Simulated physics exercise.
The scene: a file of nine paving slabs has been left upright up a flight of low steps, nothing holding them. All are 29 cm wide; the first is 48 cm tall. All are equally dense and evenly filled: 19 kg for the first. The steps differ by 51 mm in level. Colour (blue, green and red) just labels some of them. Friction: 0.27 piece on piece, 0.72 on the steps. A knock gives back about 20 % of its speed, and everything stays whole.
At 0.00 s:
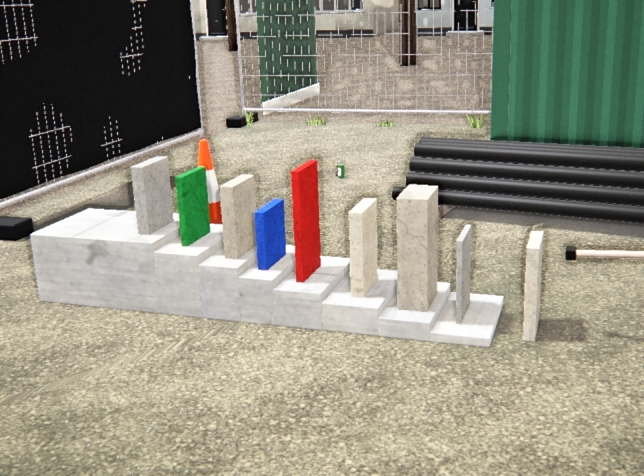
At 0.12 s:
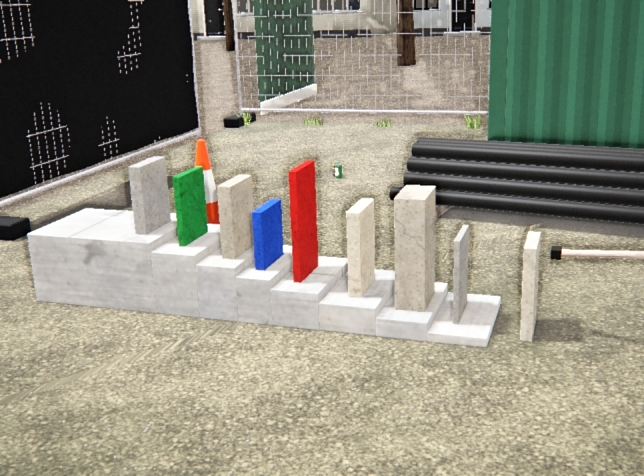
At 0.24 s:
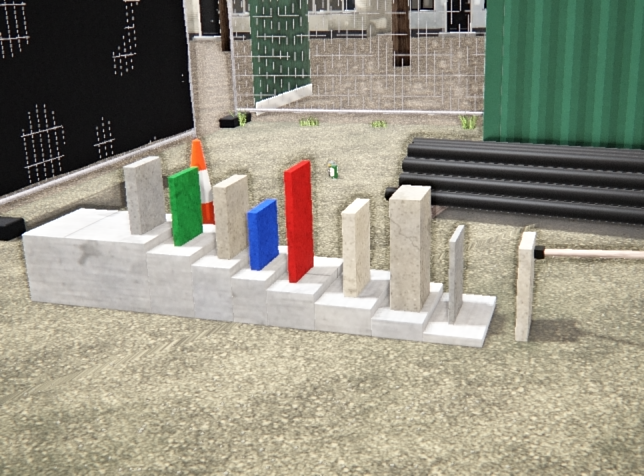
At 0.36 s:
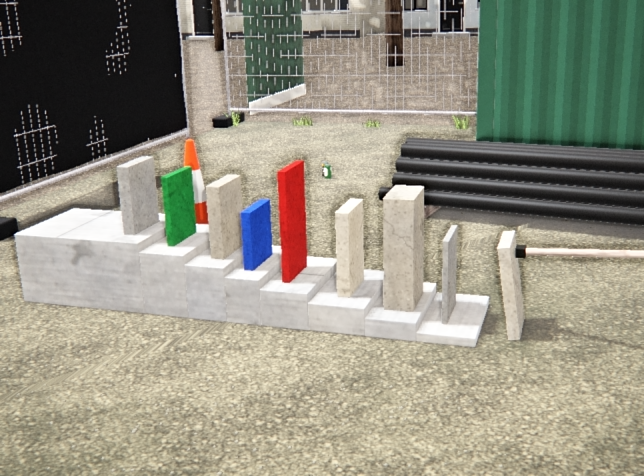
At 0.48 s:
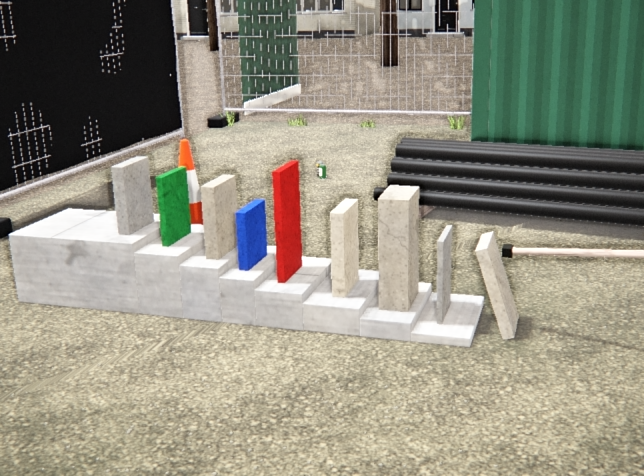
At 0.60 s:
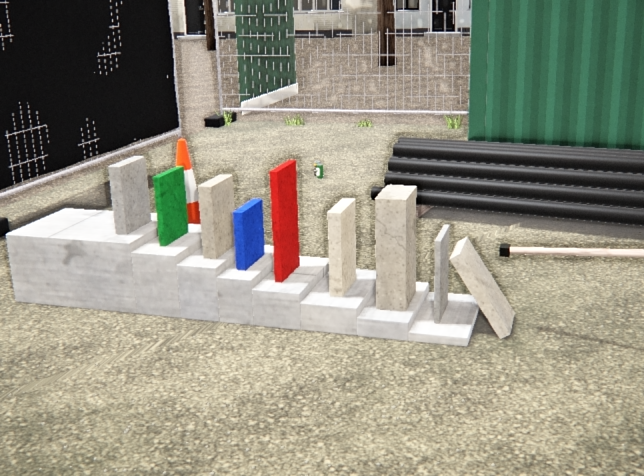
In a gravelly yard, a pole moved in from the right and pushed the nearest upright slab, which tilted left toward the stepped row, while the red, blue, green and other slabs stayed standing.
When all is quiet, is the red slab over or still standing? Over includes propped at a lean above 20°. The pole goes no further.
That slab remains upright.
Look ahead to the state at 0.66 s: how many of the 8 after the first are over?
0 by then.
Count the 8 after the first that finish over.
It comes to 0.
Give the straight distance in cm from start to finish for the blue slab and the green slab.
Moved: Blue 0, green 0.
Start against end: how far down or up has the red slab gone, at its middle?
It ends some 0 cm lower.
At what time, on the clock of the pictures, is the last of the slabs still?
Near 1.5 s.
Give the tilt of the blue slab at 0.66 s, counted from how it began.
Some 0°.
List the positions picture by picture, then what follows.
In the first picture (places mark the middle of the side facing us; the camera pans a little), pole end (572, 256) 12 cm from the first slab; red slab (311, 221); green slab (197, 206); blue slab (276, 235); the rest undisturbed.
Pole end (557, 255) 6 cm from the first slab; red slab (308, 221), in the second picture.
Pole end (540, 255) 5 mm from the first slab; red slab (304, 222), in the third picture.
Pole end (521, 254) pushing; red slab (297, 221); the rest undisturbed, in the fourth picture.
Pole end (508, 253) stopped; red slab (292, 222); the rest undisturbed, in the fifth picture.
Pole end (505, 252) stopped; red slab (289, 221); green slab (175, 206); blue slab (254, 235); the rest undisturbed, in the sixth picture.
After 0.66 s, none of the 8 other slabs over, 1 disturbed; red slab unmoved.
At rest (1.9 s), none of the 8 other slabs over, 1 disturbed; red slab unmoved; green slab unmoved; blue slab unmoved. Eight left standing. As the last picture would show them, middles, red slab near (285, 221), green slab near (172, 206).
